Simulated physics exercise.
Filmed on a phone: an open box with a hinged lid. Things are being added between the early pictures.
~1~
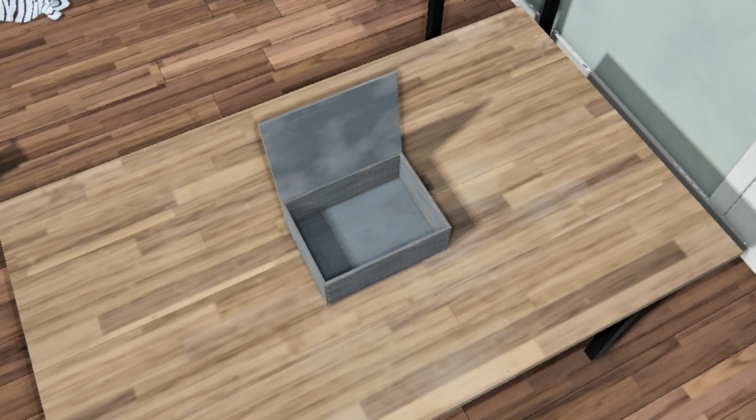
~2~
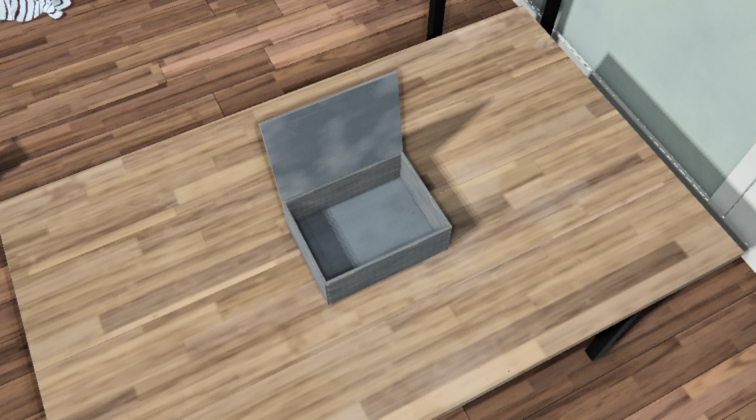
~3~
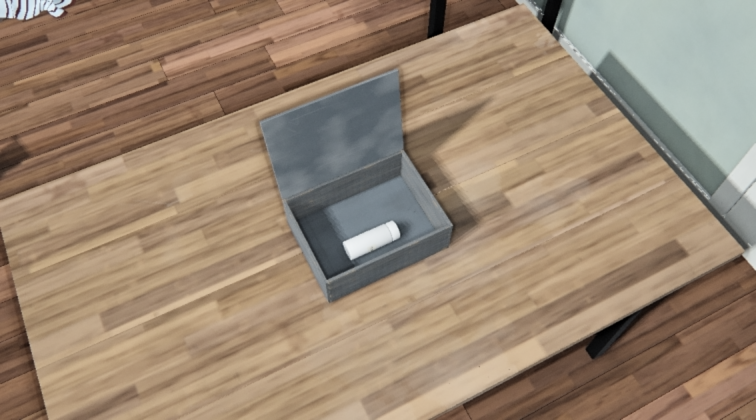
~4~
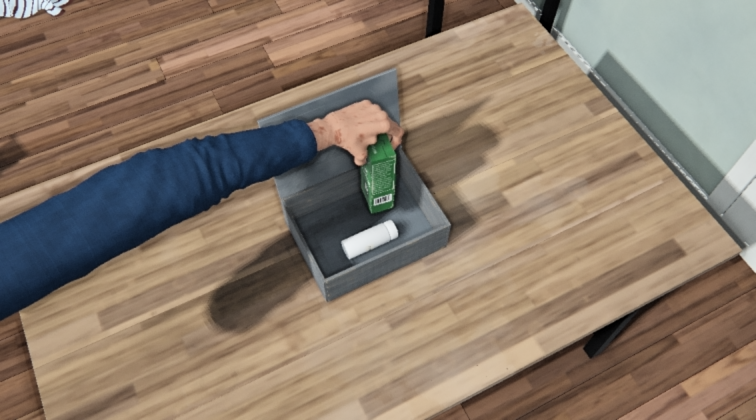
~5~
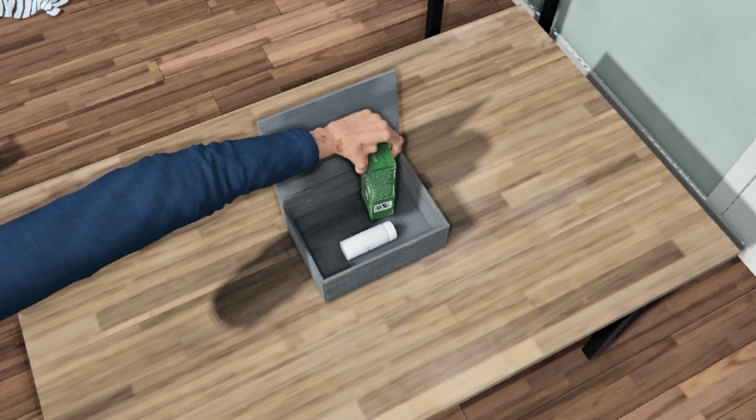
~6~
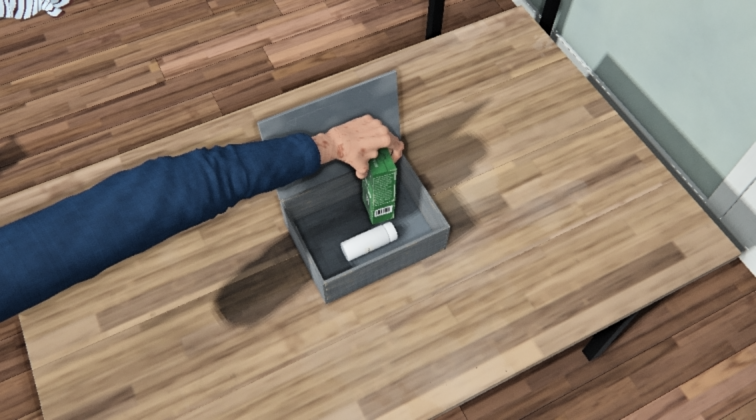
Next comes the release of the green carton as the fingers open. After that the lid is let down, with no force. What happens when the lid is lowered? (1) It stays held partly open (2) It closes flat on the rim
1.
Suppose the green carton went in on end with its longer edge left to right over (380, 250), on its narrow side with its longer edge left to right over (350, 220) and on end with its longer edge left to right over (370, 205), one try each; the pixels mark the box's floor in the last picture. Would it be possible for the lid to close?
So: First go, the lid can't get down; second go, it gets all the way down; third go, it can't get down.
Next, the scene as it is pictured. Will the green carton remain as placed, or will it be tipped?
Observation: It tilts over.
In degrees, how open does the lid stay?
Near 25° up from the rim.
Then, 1.10 s past the last view, lid starting down; green carton rocked 3° from its first pose near (378, 192); white shaker displaced about its own width.
Then, 3.40 s past the last view, lid 54° above the rim; green carton rocked 10° from its first pose near (379, 199); white shaker displaced about its own width.
Finally, lid 23° above the rim; down or leaning hard in the box, green carton; white shaker still in place. Final places as the last picture's camera would see them, green carton near (392, 224).
